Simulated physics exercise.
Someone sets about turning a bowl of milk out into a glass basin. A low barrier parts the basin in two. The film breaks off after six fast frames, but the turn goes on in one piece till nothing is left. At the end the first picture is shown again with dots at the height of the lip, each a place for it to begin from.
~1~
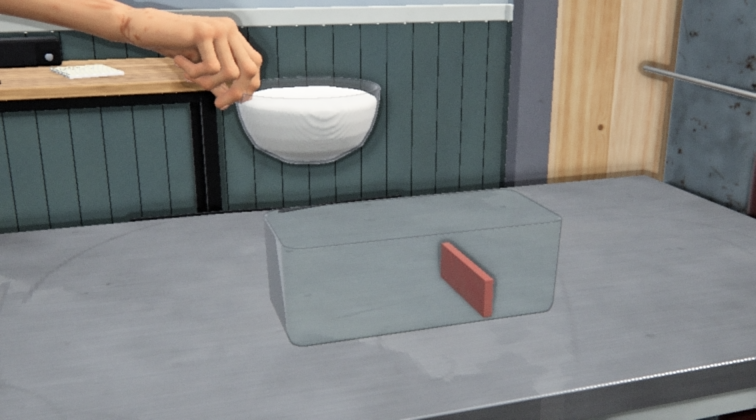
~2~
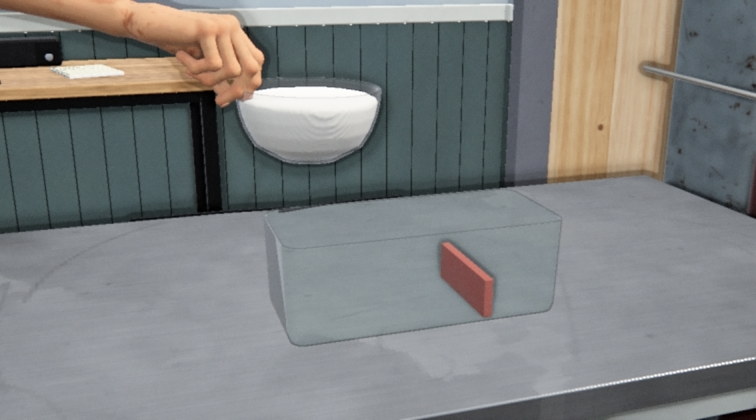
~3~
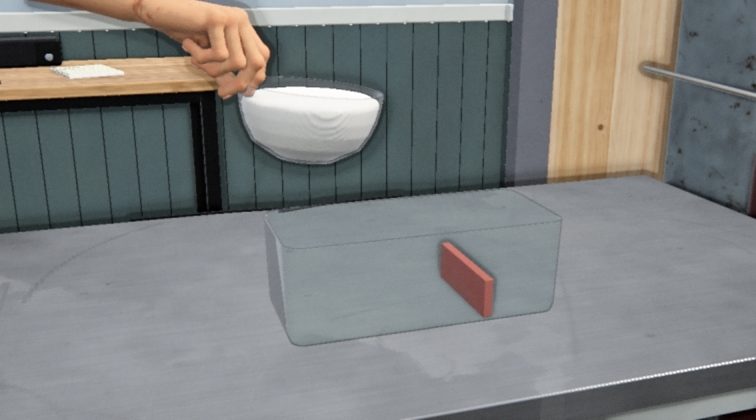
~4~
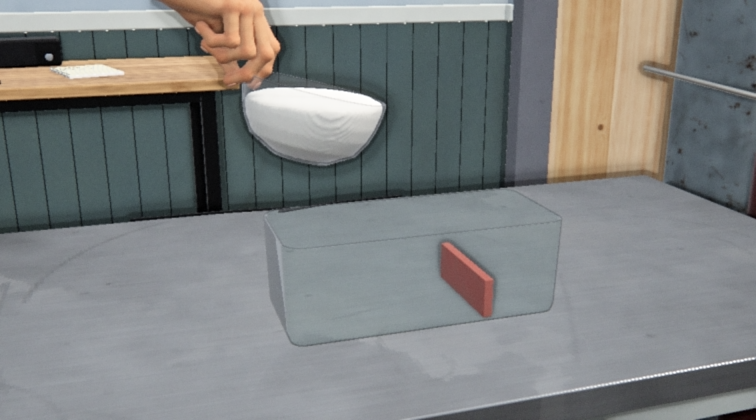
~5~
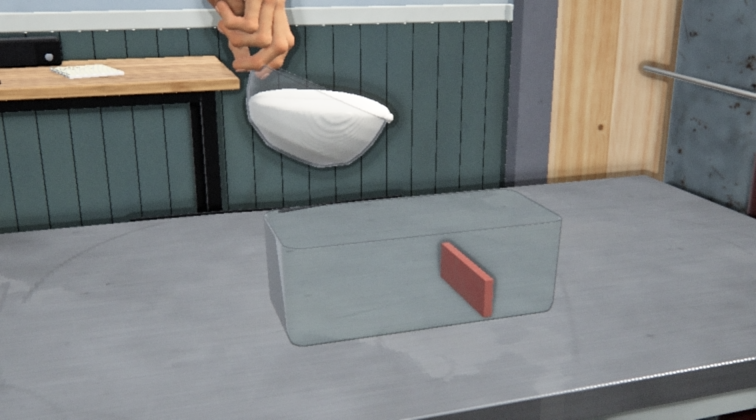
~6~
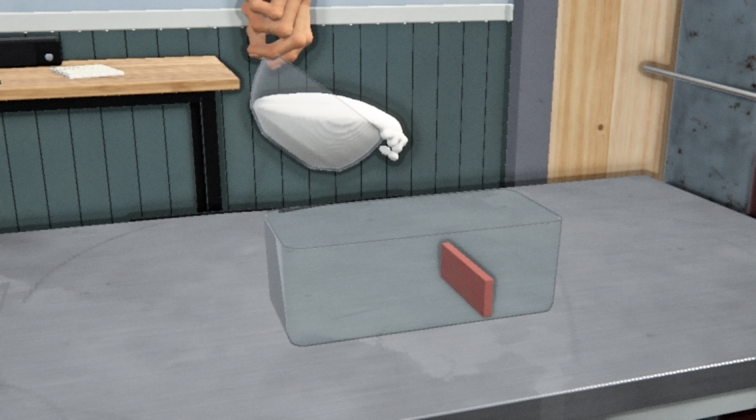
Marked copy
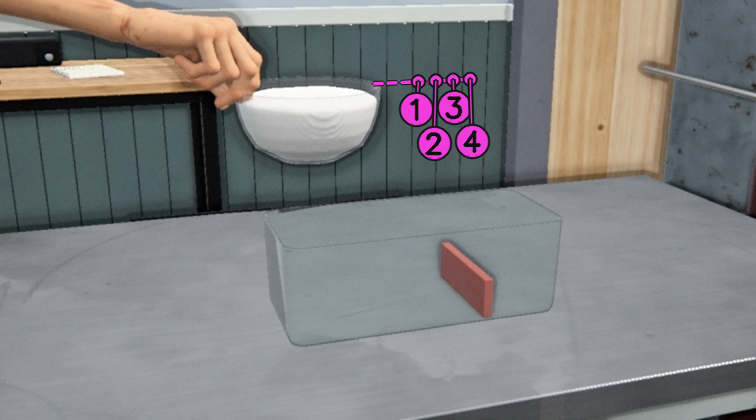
A hand tilts a white bowl to the right until milk runs over its lip.
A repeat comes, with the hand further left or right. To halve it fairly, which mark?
Best: 2.
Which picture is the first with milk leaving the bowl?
In picture 5.
In magenta, 1 at (418, 81); 2 at (435, 80); 3 at (453, 80); 4 at (470, 79).
For place 1, about 65 % ends left of the wall and 31 % right of it; 4 % is lost outside.
For place 2, about 50 % ends left of the wall and 47 % right of it; 3 % is lost outside.
For place 3, about 36 % ends left of the wall and 61 % right of it; 3 % is lost outside.
For place 4, about 36 % ends left of the wall and 62 % right of it.
